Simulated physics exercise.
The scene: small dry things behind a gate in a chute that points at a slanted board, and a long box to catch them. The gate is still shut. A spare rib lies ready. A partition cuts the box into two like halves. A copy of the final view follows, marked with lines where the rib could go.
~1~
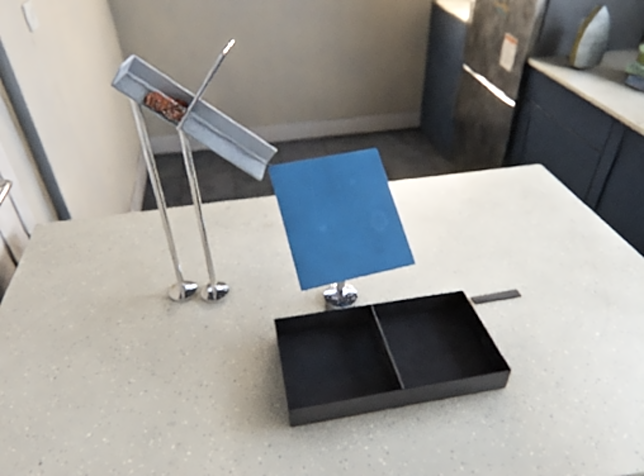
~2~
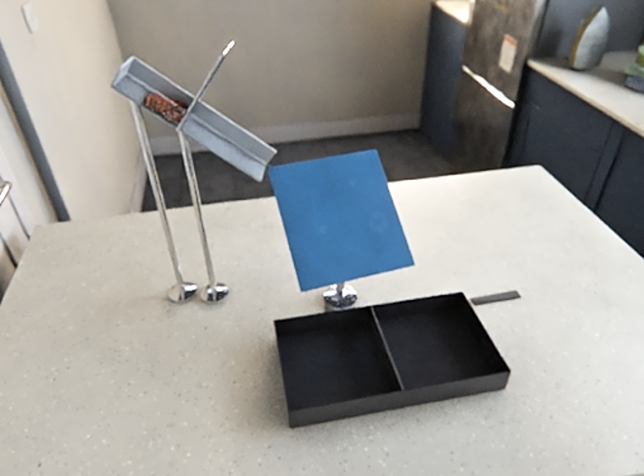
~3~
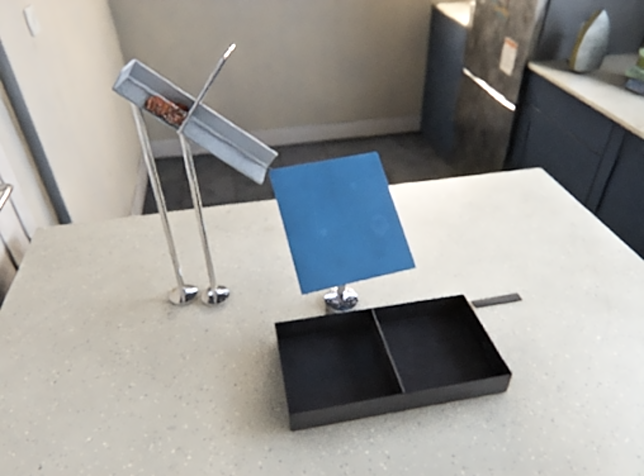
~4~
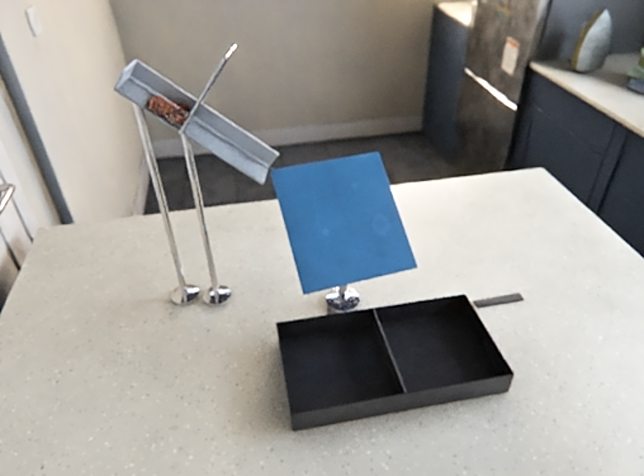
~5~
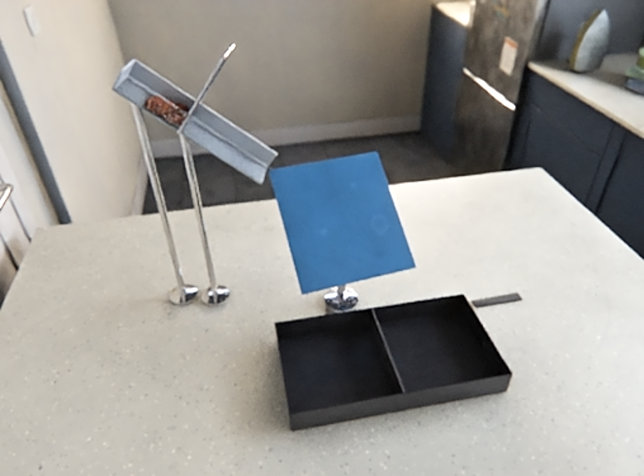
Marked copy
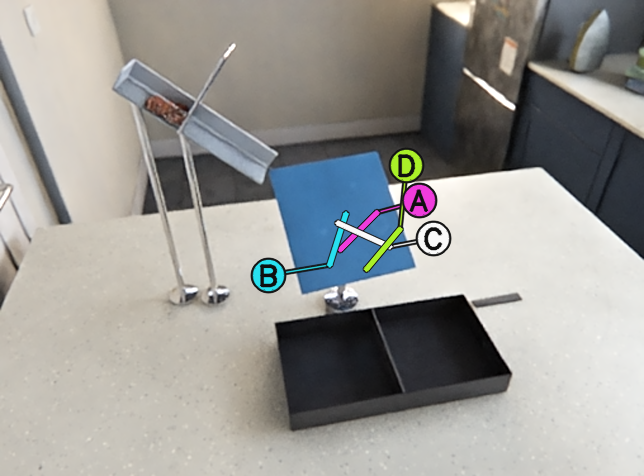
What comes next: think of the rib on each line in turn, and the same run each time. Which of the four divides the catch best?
C works best here.
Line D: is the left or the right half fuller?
More lands on the left.
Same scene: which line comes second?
It is D.
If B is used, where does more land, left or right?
The left half.
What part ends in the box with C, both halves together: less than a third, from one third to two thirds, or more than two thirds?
More than two thirds.
On the marked copy, line A from (376, 212) to (340, 249); line B from (345, 213) to (329, 265); line C from (337, 223) to (389, 246); line D from (400, 229) to (366, 269).
With A, of what is caught, nearly all in the left half, a stray few in the right.
With B, of what is caught, nearly all in the left half, a stray few in the right.
With C, of what is caught, about half in the left half, about half in the right.
With D, of what is caught, most in the left half, about a quarter in the right.
